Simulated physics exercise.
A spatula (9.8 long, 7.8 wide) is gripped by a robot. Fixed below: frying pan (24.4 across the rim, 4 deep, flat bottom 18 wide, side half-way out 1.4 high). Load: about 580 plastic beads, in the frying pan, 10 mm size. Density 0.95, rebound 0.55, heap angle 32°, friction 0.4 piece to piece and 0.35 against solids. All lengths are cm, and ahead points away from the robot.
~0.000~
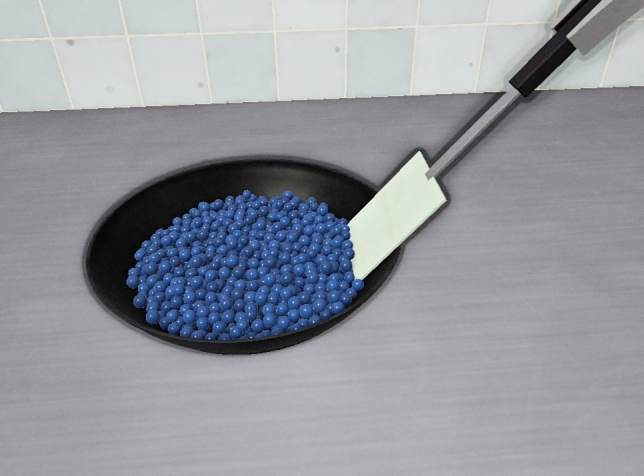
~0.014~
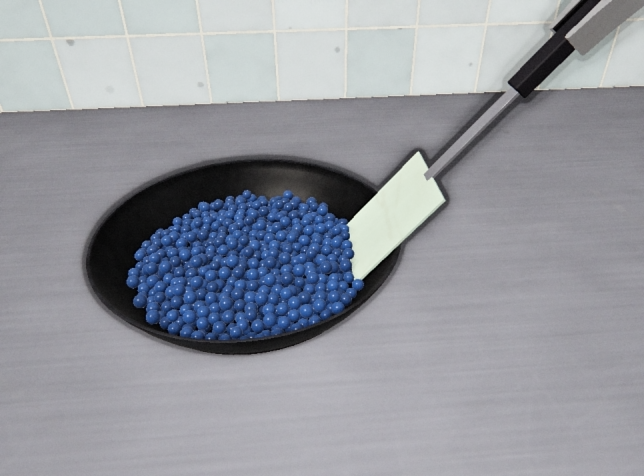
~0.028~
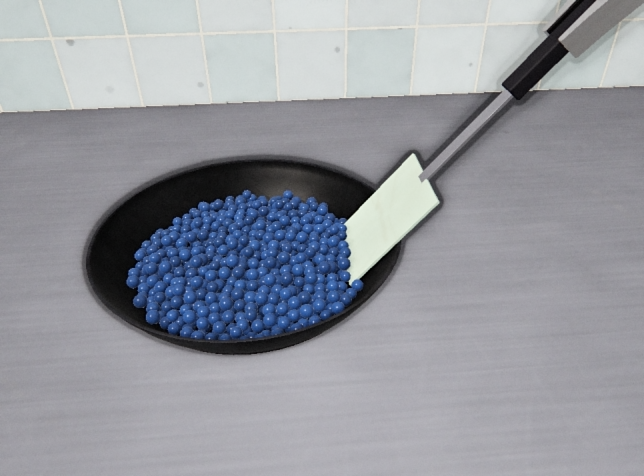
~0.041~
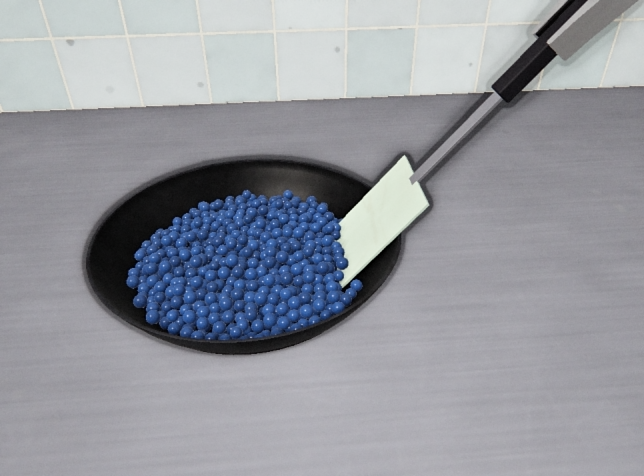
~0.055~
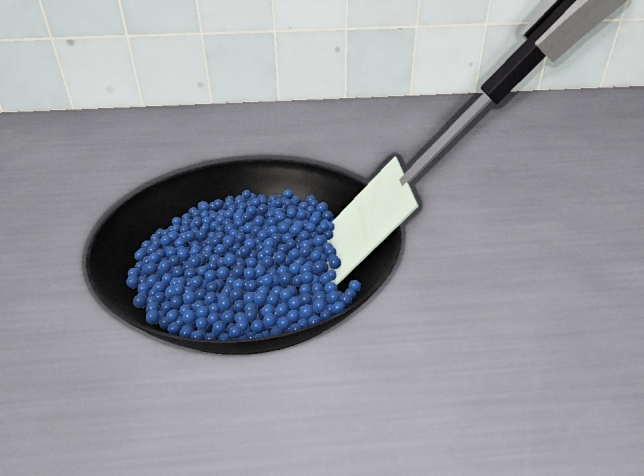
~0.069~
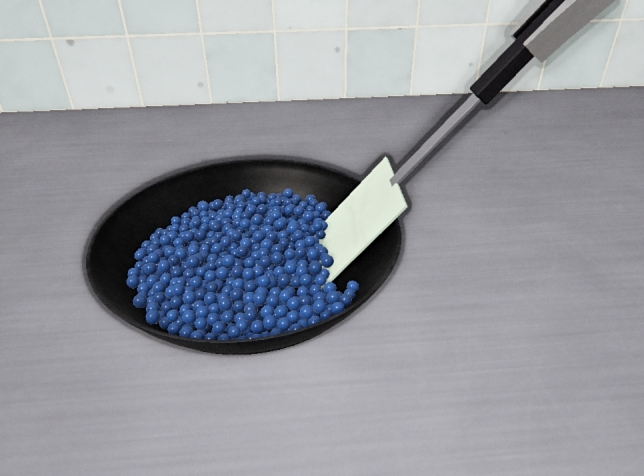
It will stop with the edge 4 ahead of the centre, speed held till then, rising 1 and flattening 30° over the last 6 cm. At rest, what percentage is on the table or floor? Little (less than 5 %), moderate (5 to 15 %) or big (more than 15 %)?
A little share, less than 5 %, ends on the table or floor.
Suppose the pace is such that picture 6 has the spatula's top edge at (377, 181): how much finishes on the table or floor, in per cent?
About 0 per cent.
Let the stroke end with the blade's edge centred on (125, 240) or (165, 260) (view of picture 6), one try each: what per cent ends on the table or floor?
About 20 and 0 per cent.
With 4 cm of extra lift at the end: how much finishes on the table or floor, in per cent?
About 0 per cent.
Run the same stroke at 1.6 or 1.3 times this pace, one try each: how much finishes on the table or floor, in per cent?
Some 0 and 0 per cent.
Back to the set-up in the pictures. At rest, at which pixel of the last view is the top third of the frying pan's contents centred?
Near (169, 247).
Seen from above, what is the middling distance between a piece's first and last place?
Roughly 3 cm.
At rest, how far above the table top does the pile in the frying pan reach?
Roughly 4.5 cm.
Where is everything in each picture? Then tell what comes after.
The spatula top edge at (432, 174), sloping 50°; upper third of the load around (254, 251), from x 135 to 360, top at y 195; 578 in the frying pan, in the first frame.
The spatula top edge at (431, 174), sloping 50°; upper third of the load around (254, 250), from x 135 to 360, top at y 195, in the second frame.
The spatula top edge at (425, 176), sloping 50°; upper third of the load around (257, 250), from x 135 to 355, top at y 195, in the third frame.
The spatula top edge at (416, 178), sloping 50°; upper third of the load around (264, 248), from x 135 to 355, top at y 195, in the fourth frame.
The spatula top edge at (406, 179), sloping 50°; upper third of the load around (263, 245), from x 135 to 355, top at y 195, in the fifth frame.
The spatula top edge at (396, 180), sloping 50°; upper third of the load around (261, 245), from x 135 to 355, top at y 195; 578 in the frying pan, in the sixth frame.
After 0.13 s, sloping 49°, highest piece 4 above the table; 578 in the frying pan.
After 0.19 s, sloping 34°, highest piece 5 above the table; 578 in the frying pan.
After 0.42 s, sloping 20°, highest piece 4 above the table; 578 in the frying pan.
After 1.47 s, sloping 20°, highest piece 4 above the table; 578 in the frying pan.
In the end, 578 in the frying pan. That is 0 % on the table or floor.
